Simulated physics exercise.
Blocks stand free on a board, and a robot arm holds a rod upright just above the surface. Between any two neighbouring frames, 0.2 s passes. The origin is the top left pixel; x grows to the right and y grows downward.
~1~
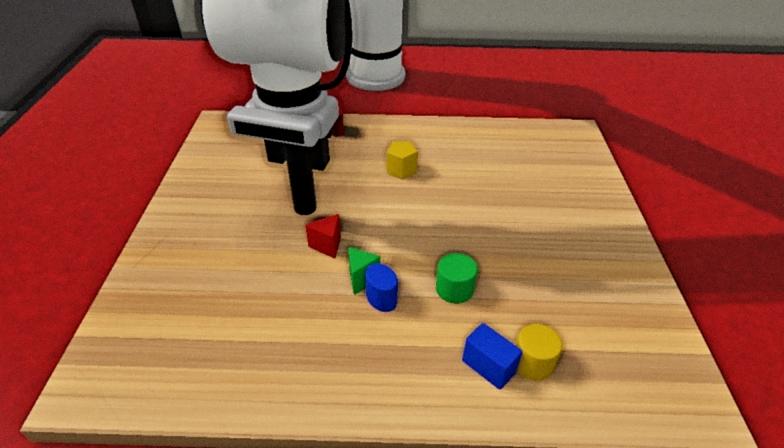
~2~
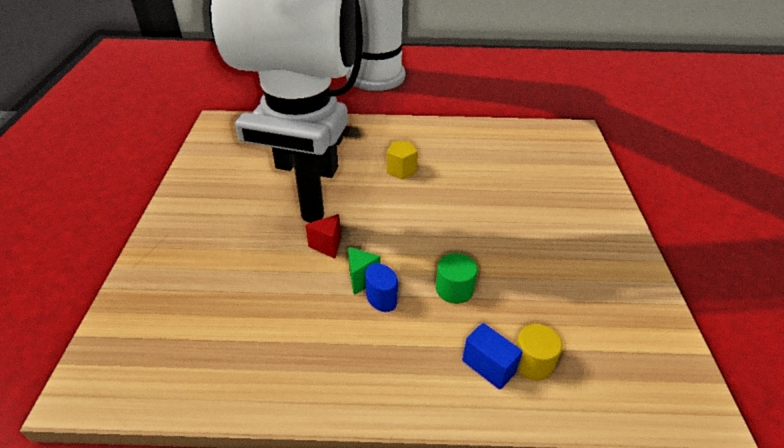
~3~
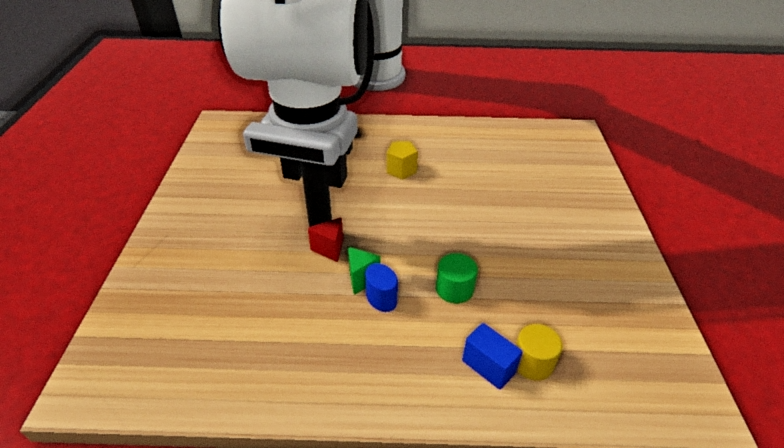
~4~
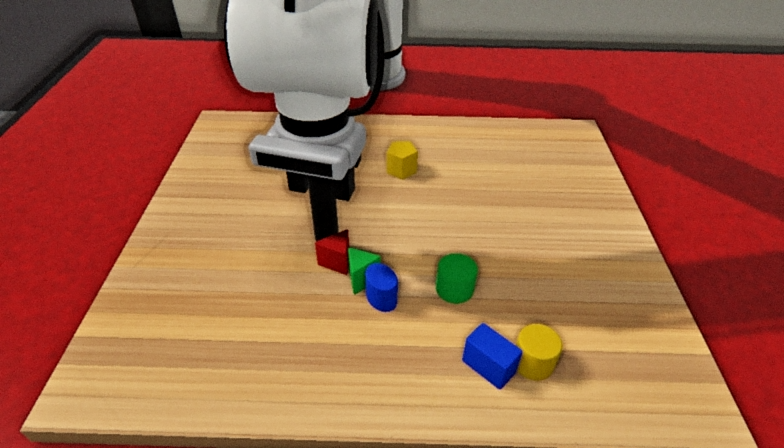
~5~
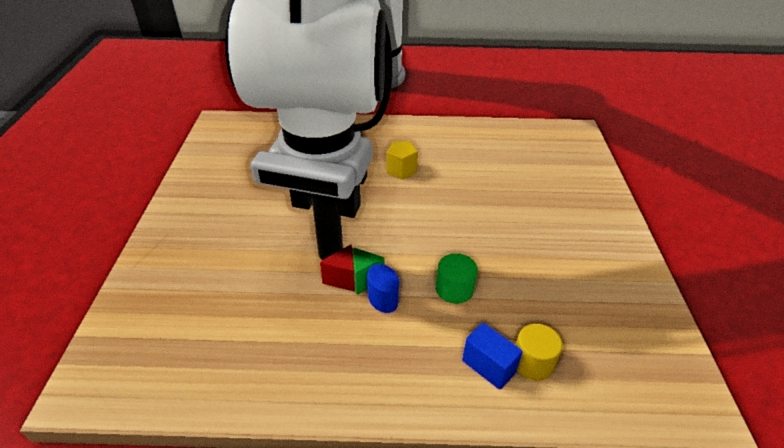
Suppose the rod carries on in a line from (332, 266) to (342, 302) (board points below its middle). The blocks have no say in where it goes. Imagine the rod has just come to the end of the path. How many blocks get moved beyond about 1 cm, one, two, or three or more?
Only one block.
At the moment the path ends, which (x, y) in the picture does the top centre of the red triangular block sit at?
At roughly (359, 293).
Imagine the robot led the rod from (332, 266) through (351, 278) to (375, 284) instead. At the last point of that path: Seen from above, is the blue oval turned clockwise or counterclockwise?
Its spin: Clockwise.
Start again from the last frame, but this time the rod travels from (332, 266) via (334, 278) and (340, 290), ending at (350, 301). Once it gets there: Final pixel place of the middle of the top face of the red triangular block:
It ends at (366, 293).
The first path, step by step. Halfway along, rod (336, 273); red triangular block (349, 276).
At the end, rod (341, 291); red triangular block (359, 293), turned 20° anticlockwise; green triangular block not moved.
